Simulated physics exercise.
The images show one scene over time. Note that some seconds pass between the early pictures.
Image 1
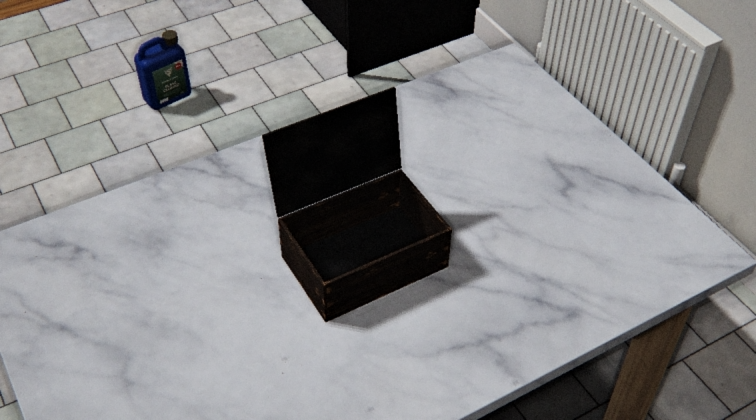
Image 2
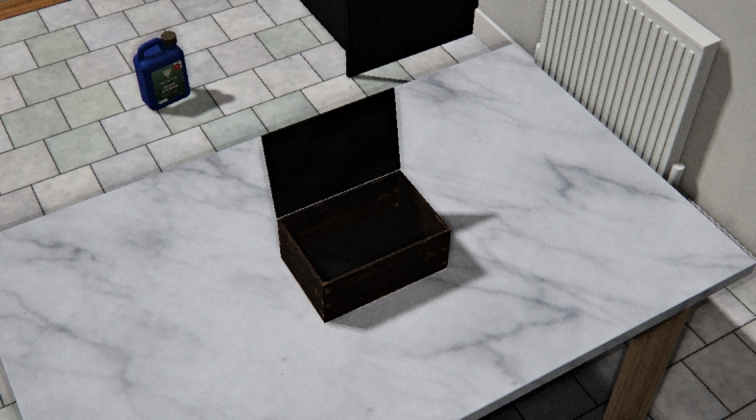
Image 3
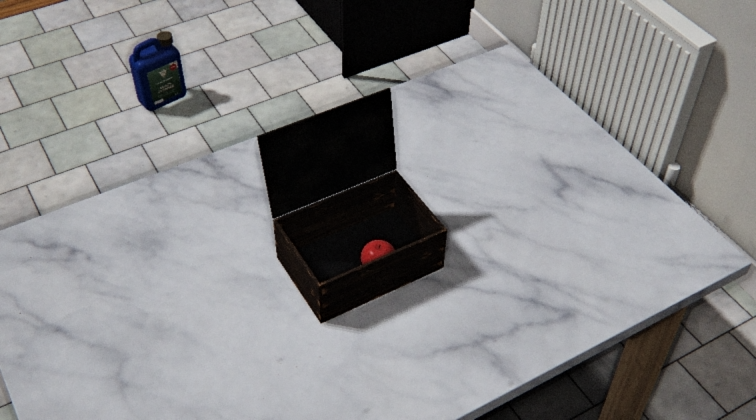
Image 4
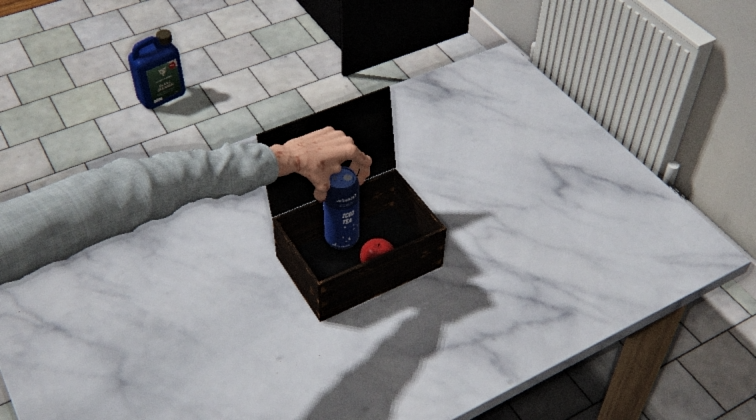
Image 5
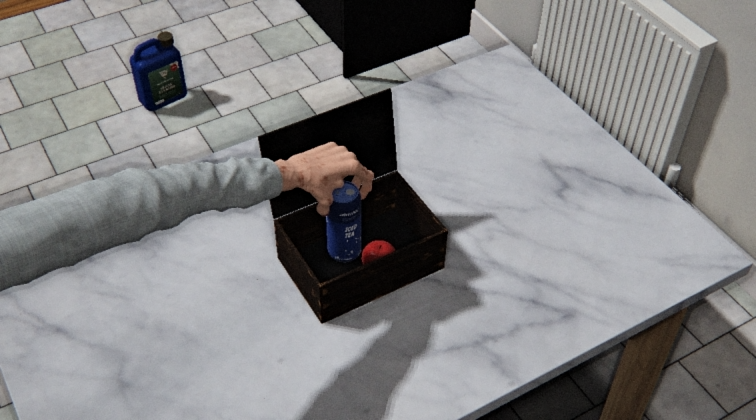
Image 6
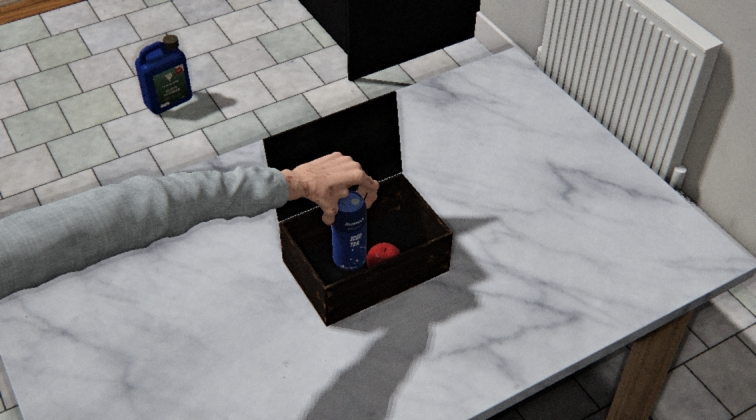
On a marble-topped table, an open wooden box sat empty, then a red ball was inside it, and a hand in a grey sleeve lowered a blue can into the box beside the ball.
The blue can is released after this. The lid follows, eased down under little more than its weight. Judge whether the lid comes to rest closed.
It does not; the lid stays raised.
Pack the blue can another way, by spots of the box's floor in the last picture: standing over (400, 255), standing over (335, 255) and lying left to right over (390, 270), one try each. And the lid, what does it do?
The lid is kept from lowering the first try, is kept from lowering the second try and lowers completely the third try.
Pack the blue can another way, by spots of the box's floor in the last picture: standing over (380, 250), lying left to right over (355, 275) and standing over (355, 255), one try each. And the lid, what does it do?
First - not shut; second - shut down; third - not shut.
Then, 0.40 s later than the last frame, blue can moved about its own width near (350, 258).
Then, 1.40 s later than the last frame, lid 72° above the rim; blue can moved about its own width near (350, 258).
Then, 1.90 s later than the last frame, lid 39° above the rim; blue can moved about its own width near (350, 258).
Then, 3.80 s later than the last frame, lid 32° above the rim; blue can moved about its own width near (349, 257).
When it is over, lid 33° above the rim; moved from the start, blue can; red apple as before. End places, in pixels of the last picture, blue can near (349, 256).
